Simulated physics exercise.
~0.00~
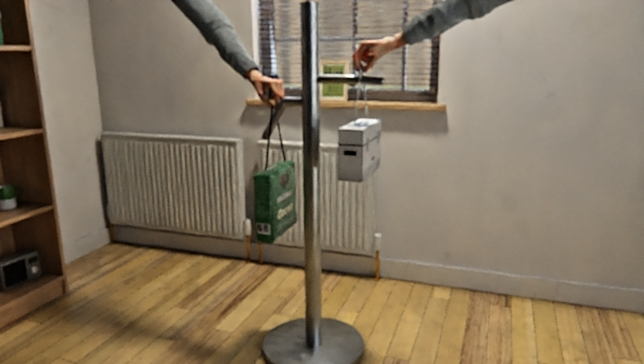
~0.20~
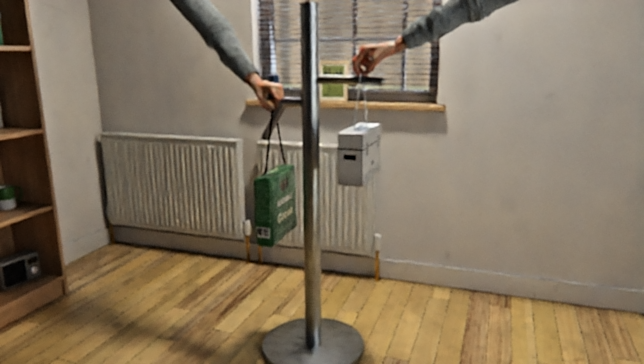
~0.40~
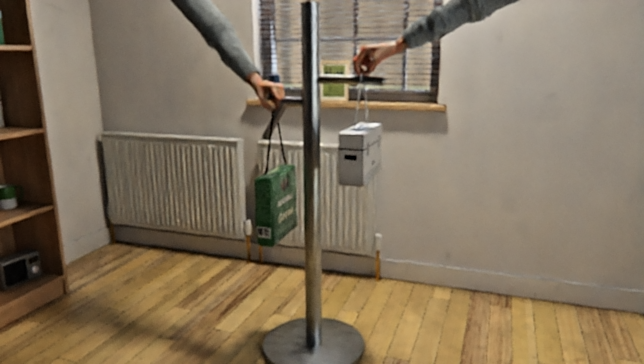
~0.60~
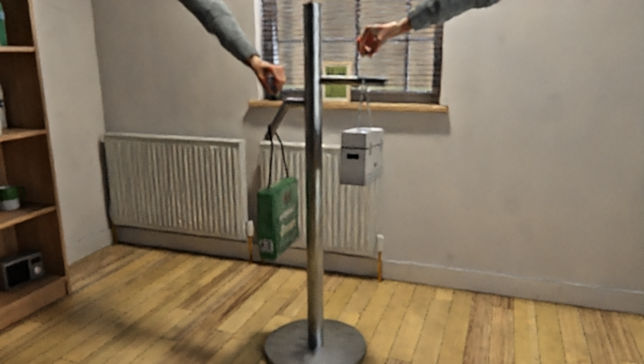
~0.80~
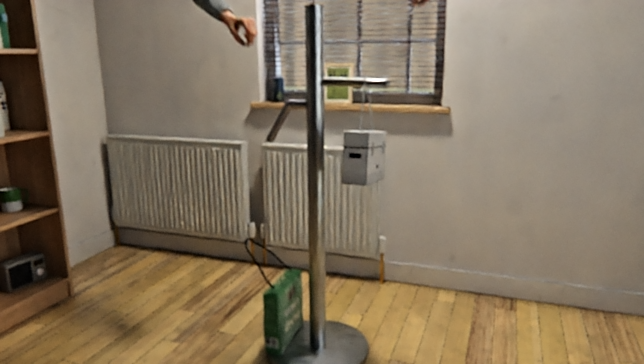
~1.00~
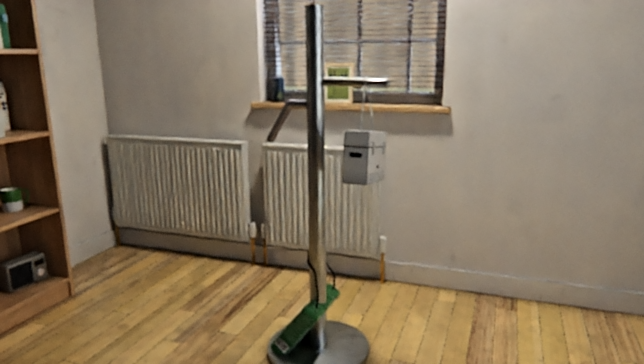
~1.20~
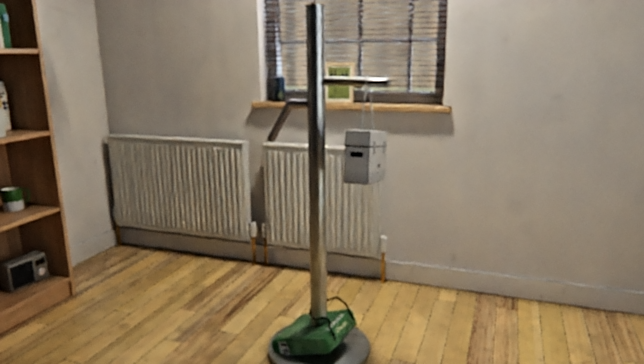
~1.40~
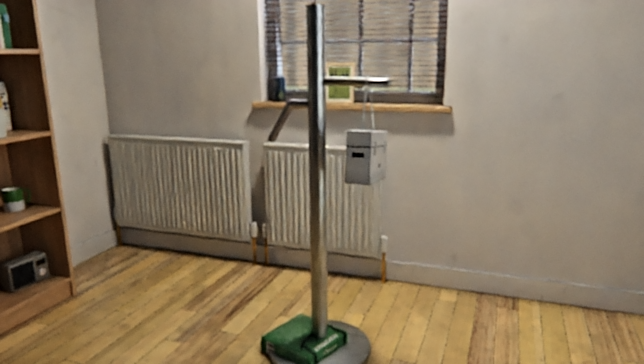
In a room, hands release two items on a stand; the green bag falls, the white case stays hanging.
